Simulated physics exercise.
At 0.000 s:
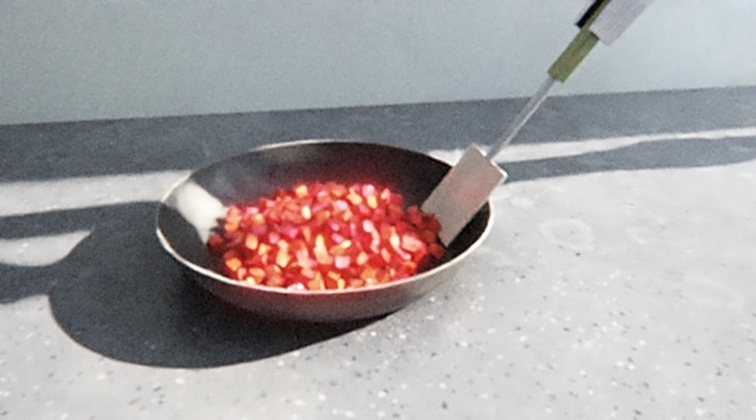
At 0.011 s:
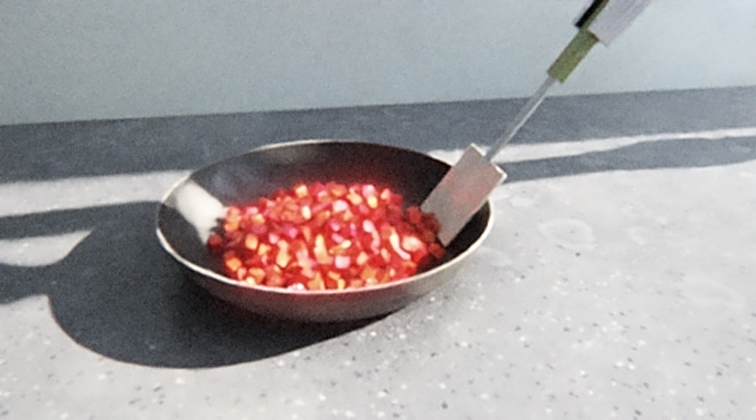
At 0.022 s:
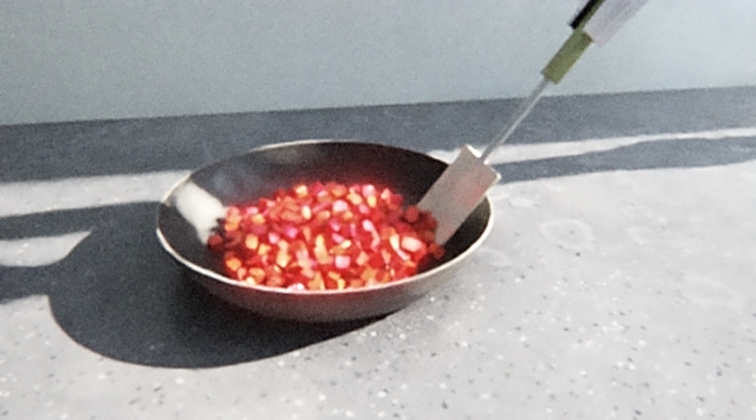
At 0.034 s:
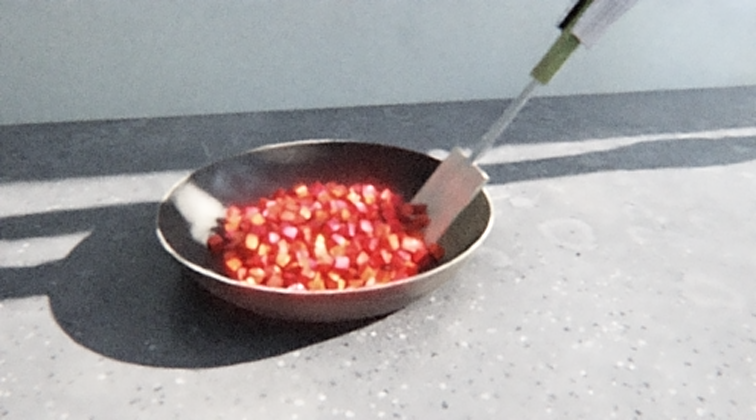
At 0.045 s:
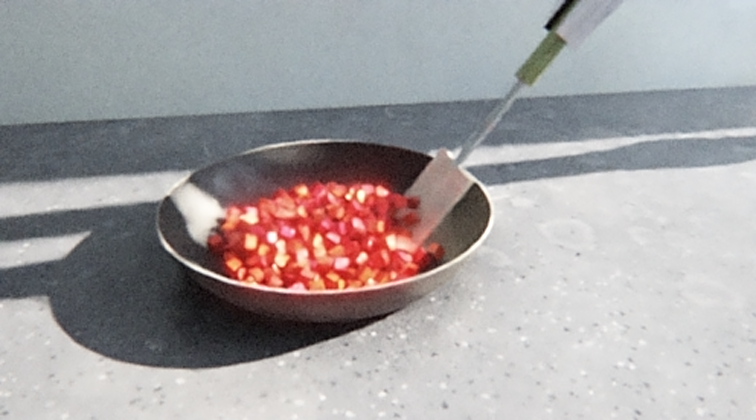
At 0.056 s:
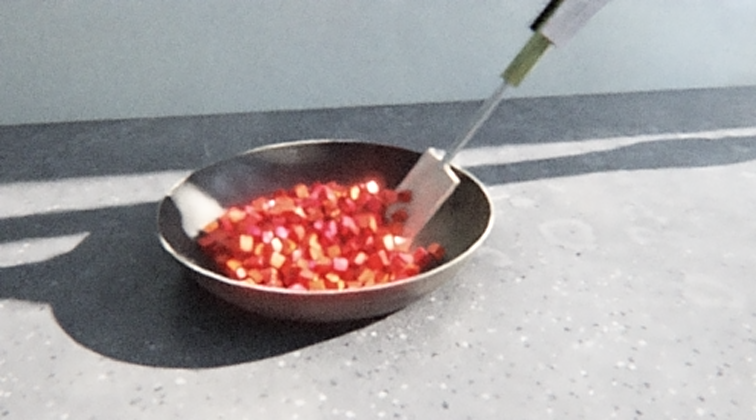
A frying pan of red diced vegetables sits still as a paddle pushes slightly left into them.
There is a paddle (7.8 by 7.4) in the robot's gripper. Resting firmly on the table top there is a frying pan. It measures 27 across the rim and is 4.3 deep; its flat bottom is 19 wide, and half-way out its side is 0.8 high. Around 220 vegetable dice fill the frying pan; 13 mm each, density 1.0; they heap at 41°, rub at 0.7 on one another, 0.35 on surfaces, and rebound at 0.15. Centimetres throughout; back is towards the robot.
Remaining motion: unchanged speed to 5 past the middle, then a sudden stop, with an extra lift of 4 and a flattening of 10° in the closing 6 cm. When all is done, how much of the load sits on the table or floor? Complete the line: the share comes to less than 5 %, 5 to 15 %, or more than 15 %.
The share comes to 5 to 15 %.
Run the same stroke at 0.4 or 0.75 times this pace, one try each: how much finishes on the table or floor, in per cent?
Roughly 0 percent for the first try, 0 percent for the second.
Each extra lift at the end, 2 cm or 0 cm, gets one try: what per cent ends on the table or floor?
First try around 5 percent, second try around 0 percent.
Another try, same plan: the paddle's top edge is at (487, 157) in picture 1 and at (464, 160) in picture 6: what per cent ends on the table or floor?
Some 0 per cent.
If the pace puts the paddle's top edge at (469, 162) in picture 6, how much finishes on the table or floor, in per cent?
Expect some 0 per cent there.
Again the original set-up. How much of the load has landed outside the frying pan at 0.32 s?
It works out to about 10 in a hundred.
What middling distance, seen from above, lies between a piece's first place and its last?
Somewhere about 5 centimetres, I'd say.
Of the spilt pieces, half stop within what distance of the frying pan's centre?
Looks like roughly 28 centimetres to me.
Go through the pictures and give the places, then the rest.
The paddle top edge at (489, 158), sloping 53°; upper third of the load around (326, 227), from x 215 to 435, top at y 185; 215 in the frying pan, in the first picture.
The paddle top edge at (488, 159), sloping 53°; upper third of the load around (326, 227), from x 215 to 435, top at y 185, in the second picture.
The paddle top edge at (483, 160), sloping 53°; upper third of the load around (333, 224), from x 215 to 435, top at y 185, in the third picture.
The paddle top edge at (472, 161), sloping 53°; upper third of the load around (332, 223), from x 215 to 435, top at y 185, in the fourth picture.
The paddle top edge at (458, 163), sloping 53°; upper third of the load around (328, 222), from x 215 to 435, top at y 185, in the fifth picture.
The paddle top edge at (443, 164), sloping 53°; upper third of the load around (326, 222), from x 210 to 435, top at y 185; 215 in the frying pan, in the sixth picture.
After 0.08 s, sloping 53°, highest piece 5 above the table; 215 in the frying pan.
After 0.11 s, sloping 50°, highest piece 6 above the table; 215 in the frying pan.
After 0.32 s, sloping 43°, highest piece 5 above the table; 192 in the frying pan, 23 on the table or floor.
After 1.37 s, sloping 43°, highest piece 5 above the table; 192 in the frying pan, 23 on the table or floor.
In the end, 192 in the frying pan, 23 on the table or floor. That is 11 % on the table or floor.
